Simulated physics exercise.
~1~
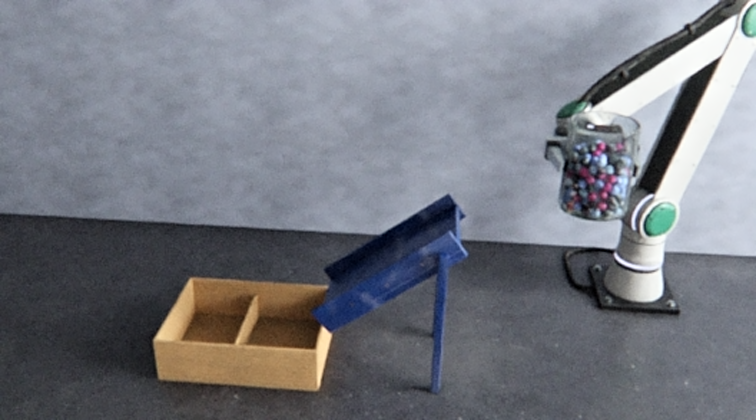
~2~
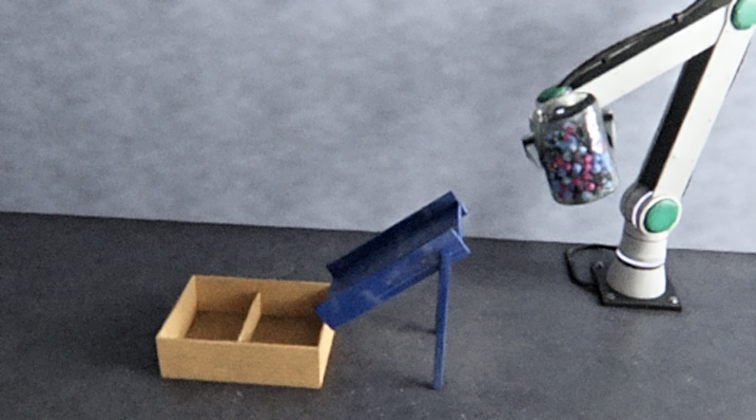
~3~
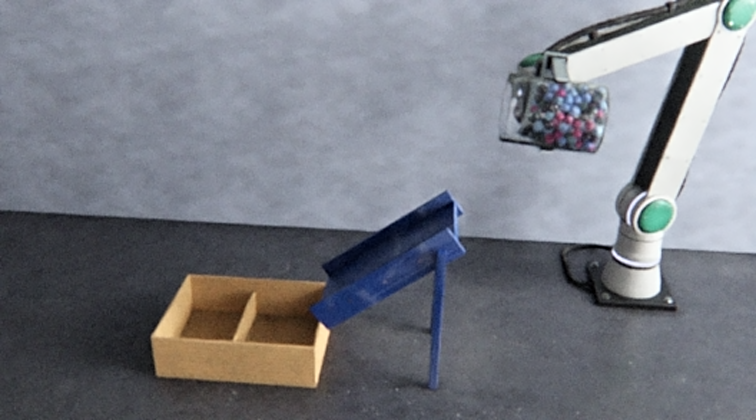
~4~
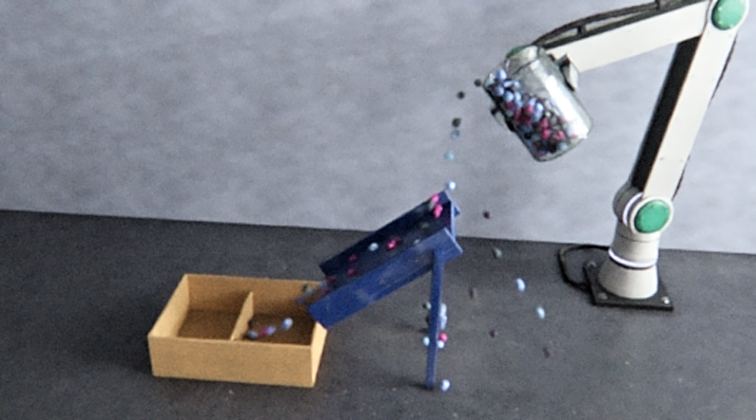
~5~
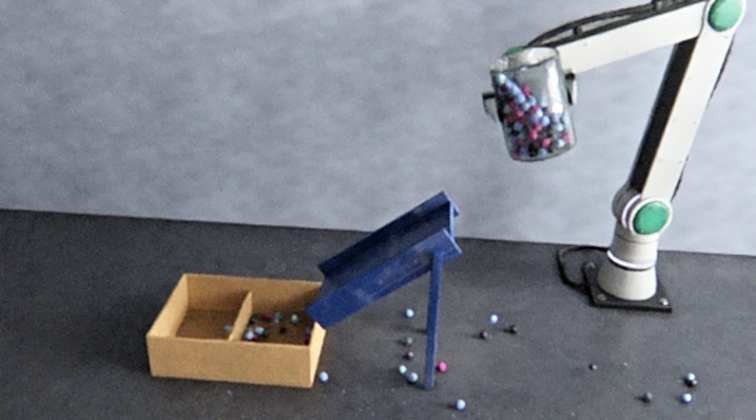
On a dark table, a robot arm tips beads down a blue chute, spilling some.
